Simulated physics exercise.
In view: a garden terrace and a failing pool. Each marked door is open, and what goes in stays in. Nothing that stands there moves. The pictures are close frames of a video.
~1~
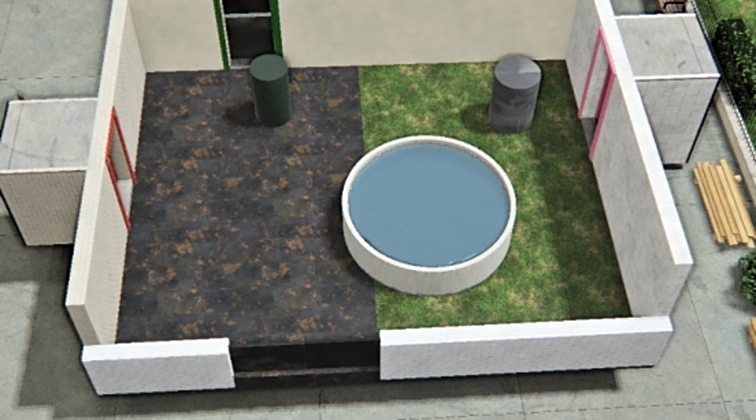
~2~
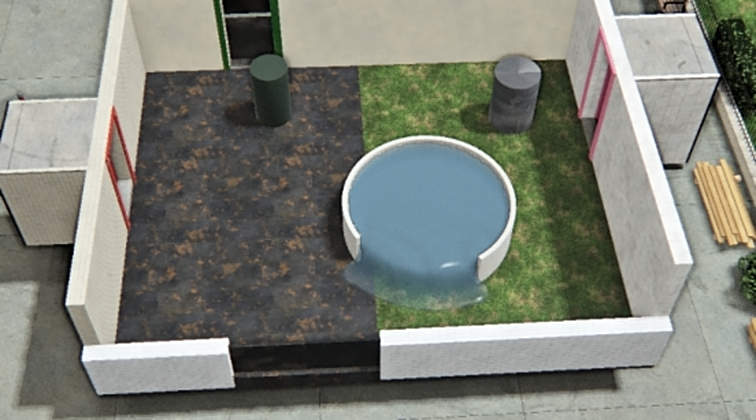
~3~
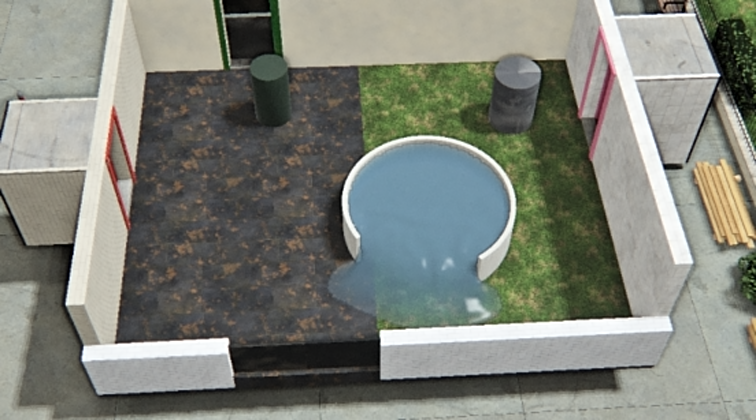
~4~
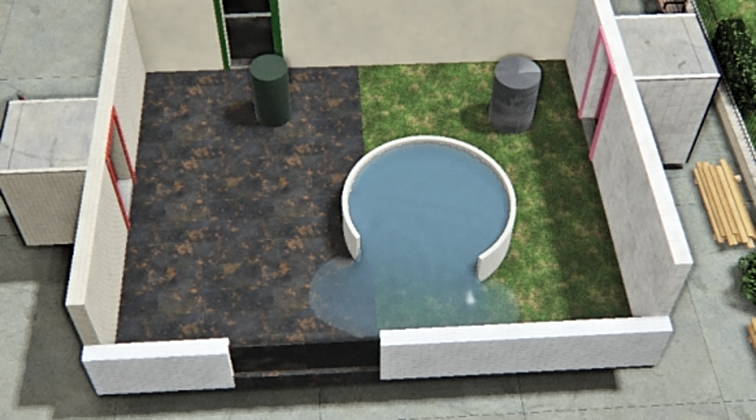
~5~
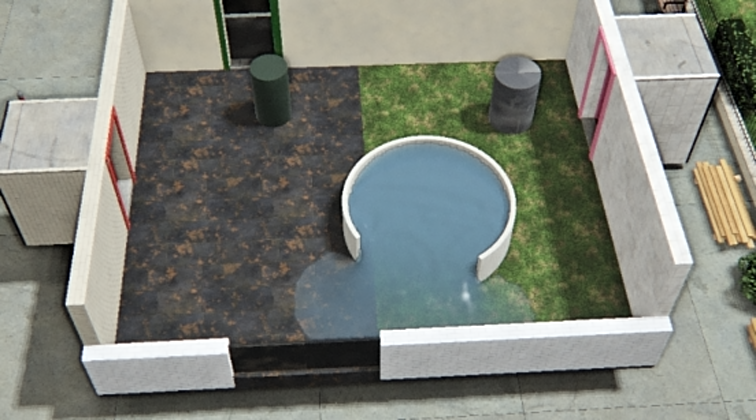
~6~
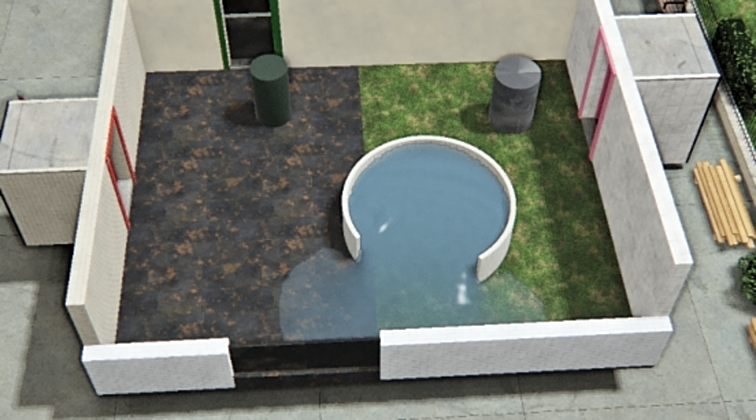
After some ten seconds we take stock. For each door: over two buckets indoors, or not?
In the end: The red door stays under that; the green door takes more than that; the pink door takes more than that.
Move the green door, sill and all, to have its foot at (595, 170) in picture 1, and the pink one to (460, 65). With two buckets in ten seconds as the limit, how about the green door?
Green floods.
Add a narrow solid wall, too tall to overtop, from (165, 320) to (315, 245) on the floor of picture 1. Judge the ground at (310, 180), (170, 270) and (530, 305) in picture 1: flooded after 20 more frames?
As listed: Free of water, flooded, flooded.
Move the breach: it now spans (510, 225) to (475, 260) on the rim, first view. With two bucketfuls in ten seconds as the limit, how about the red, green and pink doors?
One by one: The red door holds, the green door keeps below it, the pink door takes more.
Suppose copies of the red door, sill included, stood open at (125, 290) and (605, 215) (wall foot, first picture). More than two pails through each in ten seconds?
In turn: Takes more, takes less.
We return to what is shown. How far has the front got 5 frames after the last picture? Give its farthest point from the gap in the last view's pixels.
Around (186, 365).
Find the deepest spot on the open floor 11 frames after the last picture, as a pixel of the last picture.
Near (413, 344).
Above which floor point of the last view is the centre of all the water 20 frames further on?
Close to (381, 279).
A moment on, water covers 20 % of the floor; the red door not reached, the green door not reached, the pink door not reached.
Next, water covers 25 % of the floor; the red door not reached, the green door not reached, the pink door not reached.
Then, water covers 45 % of the floor; the red door wet at the sill, nothing in, the green door not reached, the pink door not reached.
Later, water covers 75 % of the floor; the red door wet at the sill, nothing in, the green door under two buckets in, the pink door under two buckets in.
In the end, water covers 100 % of the floor; the red door wet at the sill, nothing in, the green door over two buckets in, the pink door over two buckets in.
